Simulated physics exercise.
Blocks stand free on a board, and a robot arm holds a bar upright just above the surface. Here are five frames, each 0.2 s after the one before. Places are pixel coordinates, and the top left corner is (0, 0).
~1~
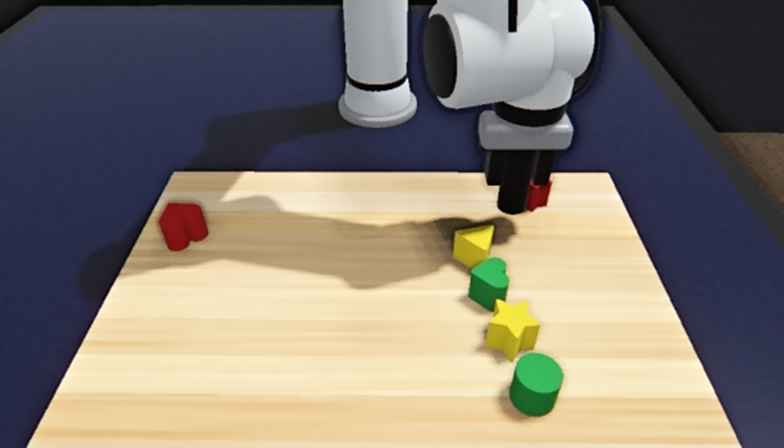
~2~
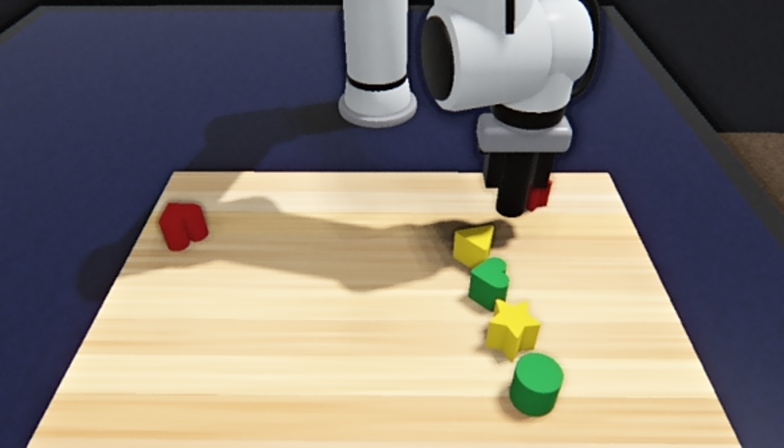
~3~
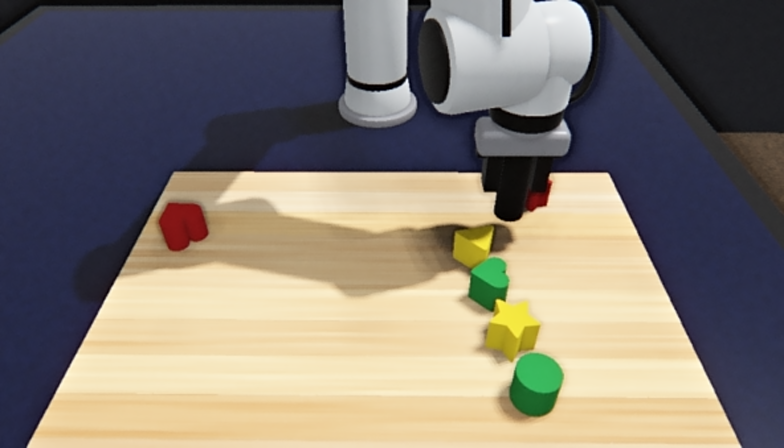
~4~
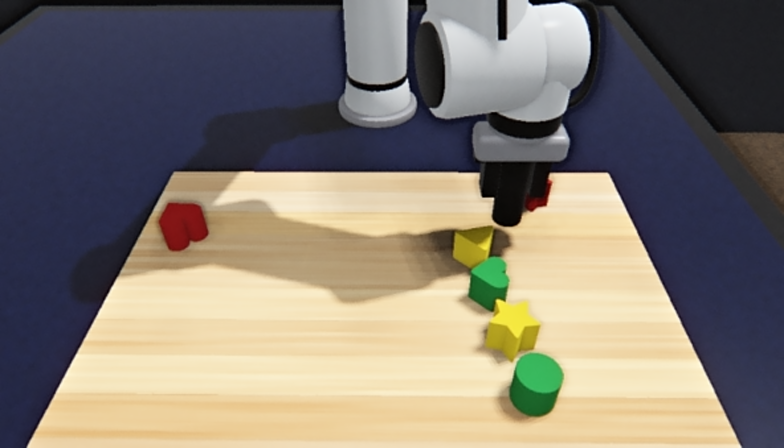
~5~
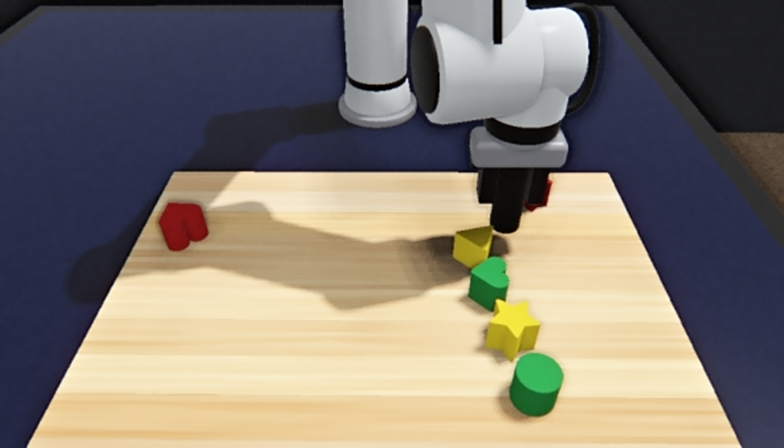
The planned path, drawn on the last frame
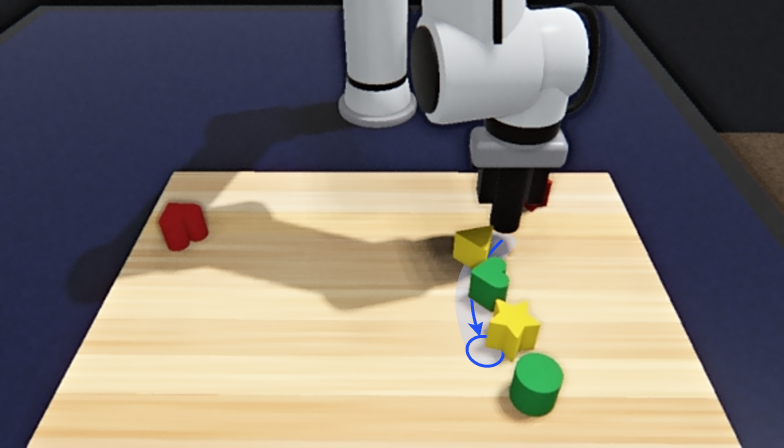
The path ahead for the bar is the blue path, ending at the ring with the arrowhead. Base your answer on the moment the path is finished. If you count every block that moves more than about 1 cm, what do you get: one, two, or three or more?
The result: Three blocks or more.
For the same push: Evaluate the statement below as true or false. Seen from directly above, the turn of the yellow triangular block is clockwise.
Answer: True.
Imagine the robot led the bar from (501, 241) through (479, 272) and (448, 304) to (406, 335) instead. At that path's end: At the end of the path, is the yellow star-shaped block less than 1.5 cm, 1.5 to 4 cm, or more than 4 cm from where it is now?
It will move less than 1.5 cm.
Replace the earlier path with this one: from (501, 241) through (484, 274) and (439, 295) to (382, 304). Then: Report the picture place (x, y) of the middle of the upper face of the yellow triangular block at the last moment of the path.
I predict (414, 252).
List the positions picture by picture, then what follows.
Lower end of the bar at (511, 206), tops of blocks, yellow triangular block at (478, 235), green heart-shaped block at (493, 272), yellow star-shaped block at (514, 316), green circular block at (540, 372), in the first frame.
Bar at (510, 209), blocks as before, in the second frame.
Bar at (508, 213), blocks as before, in the third frame.
Bar at (506, 218), blocks as before, in the fourth frame.
Bar at (504, 225), yellow triangular block at (478, 235), green heart-shaped block at (493, 272), yellow star-shaped block at (514, 316), green circular block at (540, 372), in the fifth frame.
The drawn path runs from (501, 241) over (479, 269) and (472, 306) to (485, 351).
The first path, step by step. One third of the way, bar at (481, 253); yellow triangular block at (448, 253), turned 35° clockwise.
Two thirds of the way, bar at (475, 291); yellow triangular block at (443, 262), turned 105° clockwise; green heart-shaped block at (508, 293), turned 20° anticlockwise; yellow star-shaped block at (518, 321).
At the end, bar at (488, 335); yellow triangular block at (443, 262), turned 105° clockwise; green heart-shaped block at (516, 297), turned 45° anticlockwise; yellow star-shaped block at (526, 330), turned 15° anticlockwise; green circular block not moved.
